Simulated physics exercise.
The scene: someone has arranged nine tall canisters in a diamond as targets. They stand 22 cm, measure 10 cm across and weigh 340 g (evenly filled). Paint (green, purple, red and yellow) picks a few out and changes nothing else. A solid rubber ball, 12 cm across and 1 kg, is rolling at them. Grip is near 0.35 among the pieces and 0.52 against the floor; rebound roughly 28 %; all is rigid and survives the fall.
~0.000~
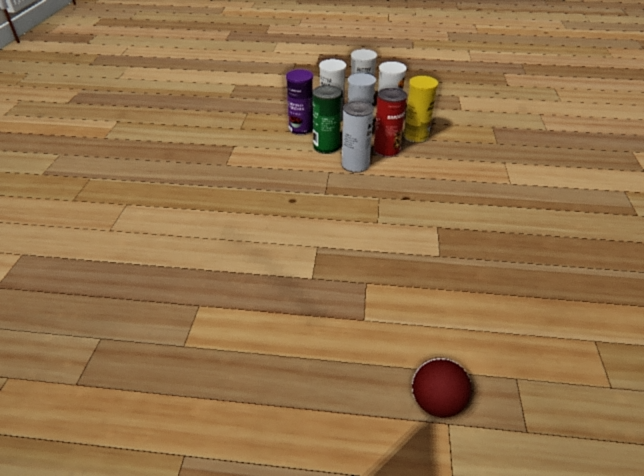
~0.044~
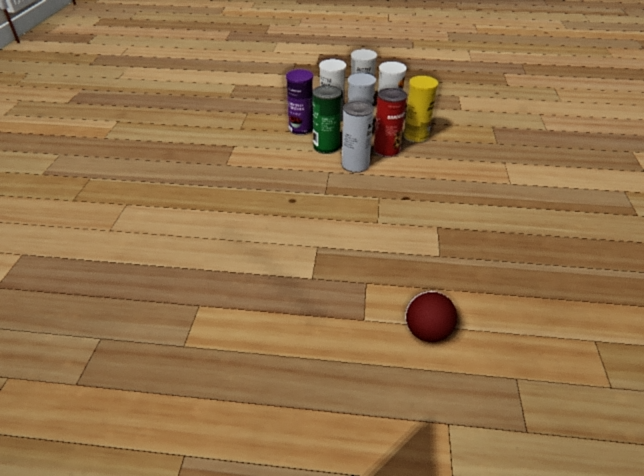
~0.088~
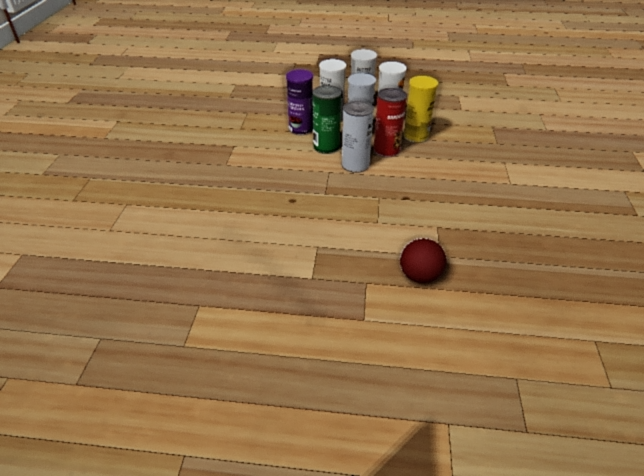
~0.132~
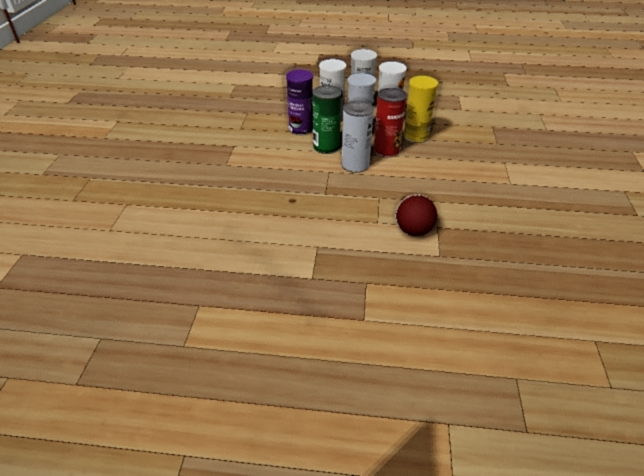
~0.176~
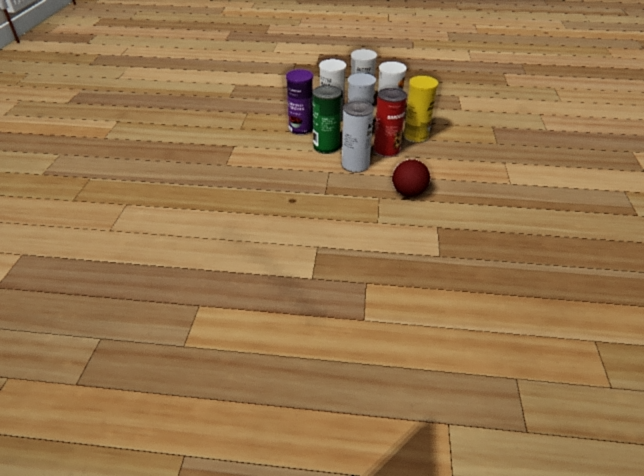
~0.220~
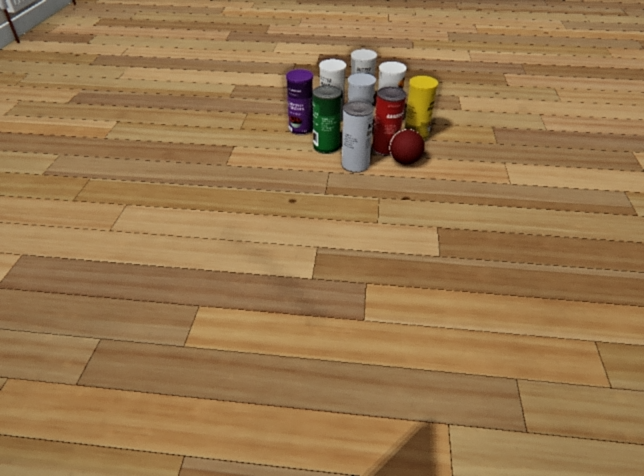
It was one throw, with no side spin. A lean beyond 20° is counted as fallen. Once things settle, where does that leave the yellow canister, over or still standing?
It falls.
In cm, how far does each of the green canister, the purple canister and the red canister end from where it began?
About: Green 0, purple 0, red 30.
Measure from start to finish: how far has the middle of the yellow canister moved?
About 115 cm.
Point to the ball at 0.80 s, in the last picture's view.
Near (436, 38).
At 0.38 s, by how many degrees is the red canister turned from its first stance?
Roughly 20°.
By 0.38 s, ball still moving; 2 of the 9 canisters over; yellow canister tilted 31°; red canister tilted 21°.
By 0.80 s, ball still moving; 5 of the 9 canisters over; yellow canister lying flat; red canister tilted 69°.
When it is over (2.2 s), ball rolling away; 5 of the 9 canisters over; yellow canister lying flat; red canister lying flat; green canister unmoved. In pixels of the last frame, middles, yellow canister near (530, 33), red canister near (347, 98).
